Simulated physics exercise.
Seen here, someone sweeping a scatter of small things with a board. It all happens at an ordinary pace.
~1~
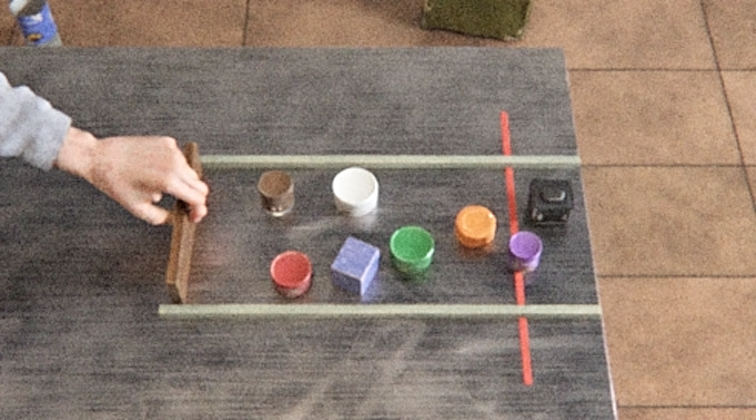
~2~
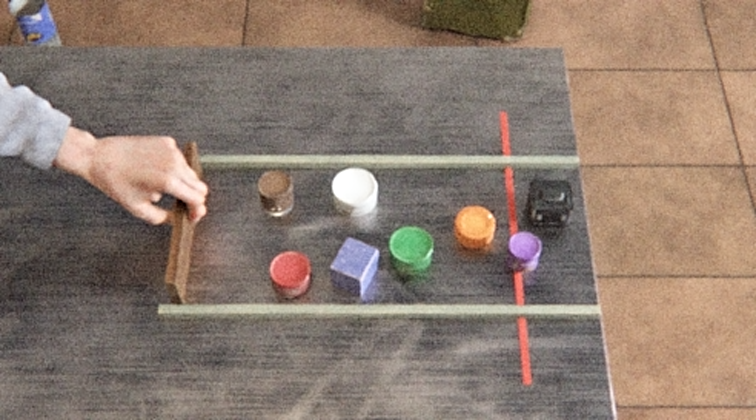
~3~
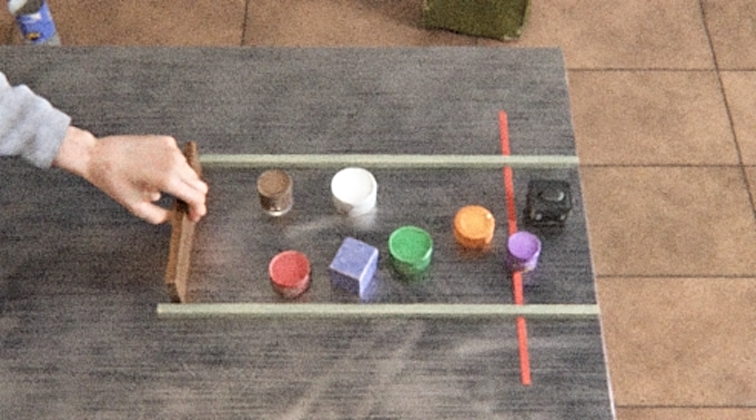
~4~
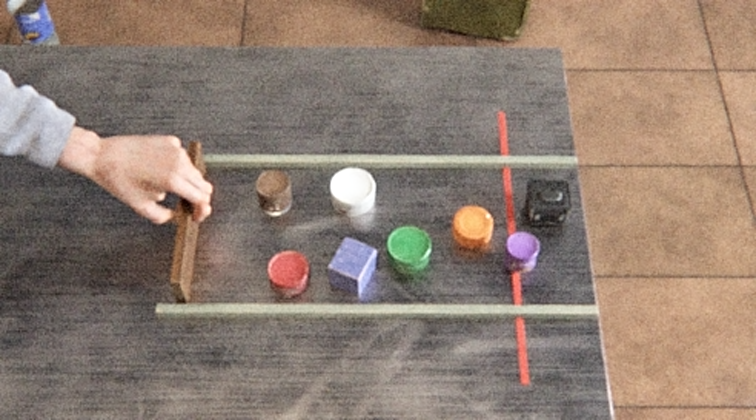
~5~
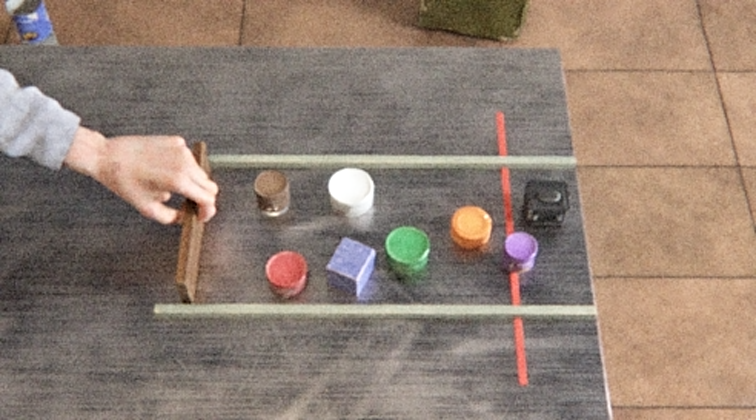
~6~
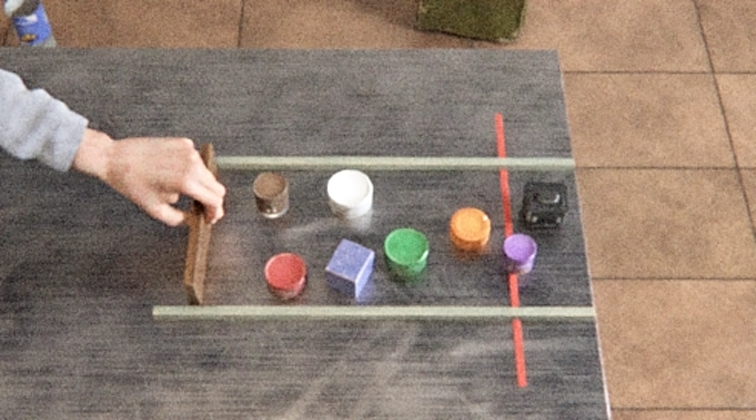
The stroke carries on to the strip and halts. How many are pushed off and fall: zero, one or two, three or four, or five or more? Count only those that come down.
The number that fall off is one or two.
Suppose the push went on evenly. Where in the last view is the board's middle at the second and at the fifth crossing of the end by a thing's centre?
At (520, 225) for the second, at (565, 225) for the fifth.
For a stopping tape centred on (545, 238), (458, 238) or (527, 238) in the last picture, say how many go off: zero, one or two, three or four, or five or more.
One after another: Either three or four; none; 1 or 2.
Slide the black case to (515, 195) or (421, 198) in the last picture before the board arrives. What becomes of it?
Place by place, it tumbles off; stays on.
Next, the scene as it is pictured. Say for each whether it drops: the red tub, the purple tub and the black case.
The red tub remains up, the purple tub does not fall, the black case tumbles off.
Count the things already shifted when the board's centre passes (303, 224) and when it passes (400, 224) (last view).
4 and 6.
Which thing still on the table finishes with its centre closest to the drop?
The orange lid ends nearest.
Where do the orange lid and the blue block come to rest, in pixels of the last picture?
First (570, 223), then (532, 253).
Soon after, none off yet; black case at rest near (545, 205); purple tub at rest near (518, 255); orange lid at rest near (470, 229).
After that, none off yet; black case at rest near (545, 205); purple tub at rest near (518, 255); orange lid displaced a little near (484, 222).
In the end, the number that fall off is one or two; gone, black case.
